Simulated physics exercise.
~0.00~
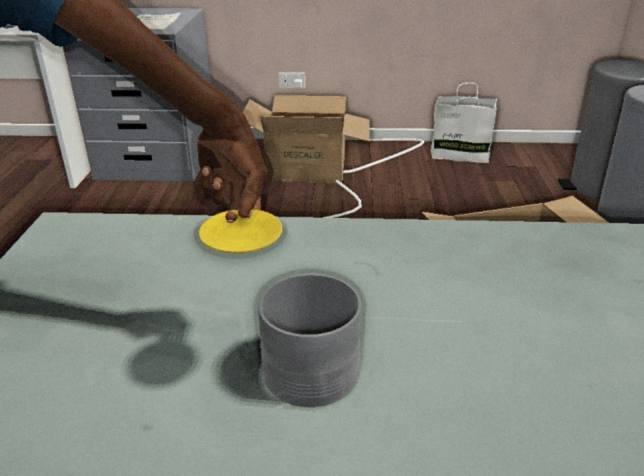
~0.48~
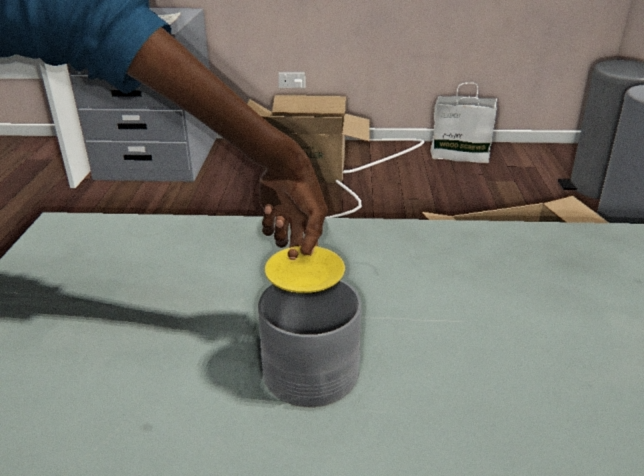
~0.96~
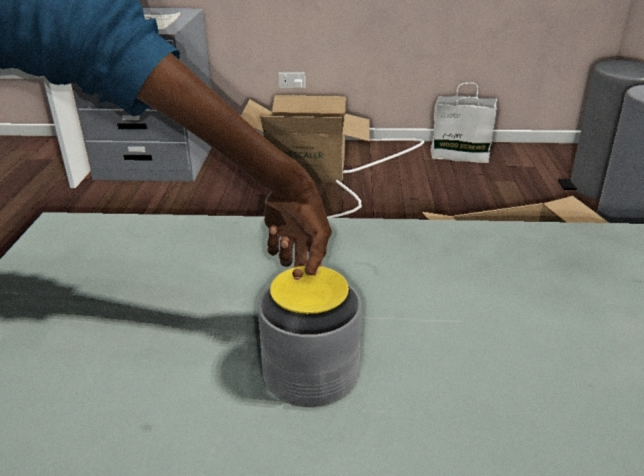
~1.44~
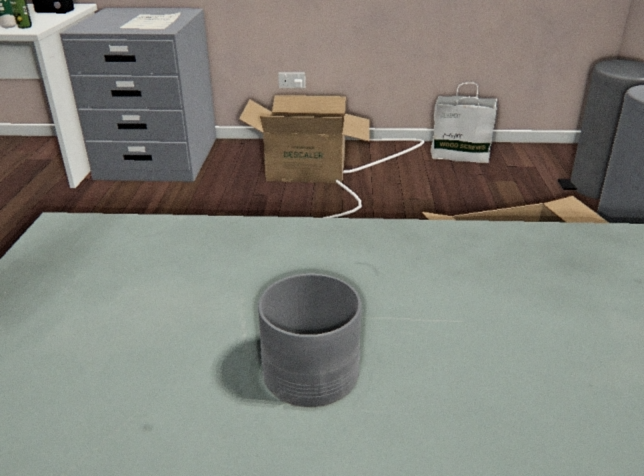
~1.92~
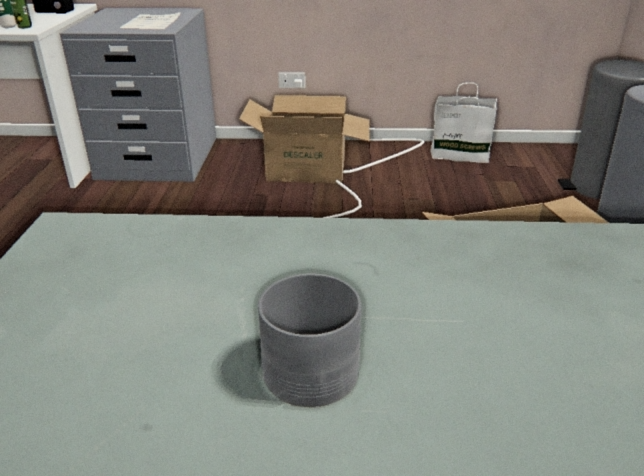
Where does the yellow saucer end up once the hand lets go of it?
It ends up inside the grey pot, having slipped past the rim and out of sight, so the top is left uncovered.
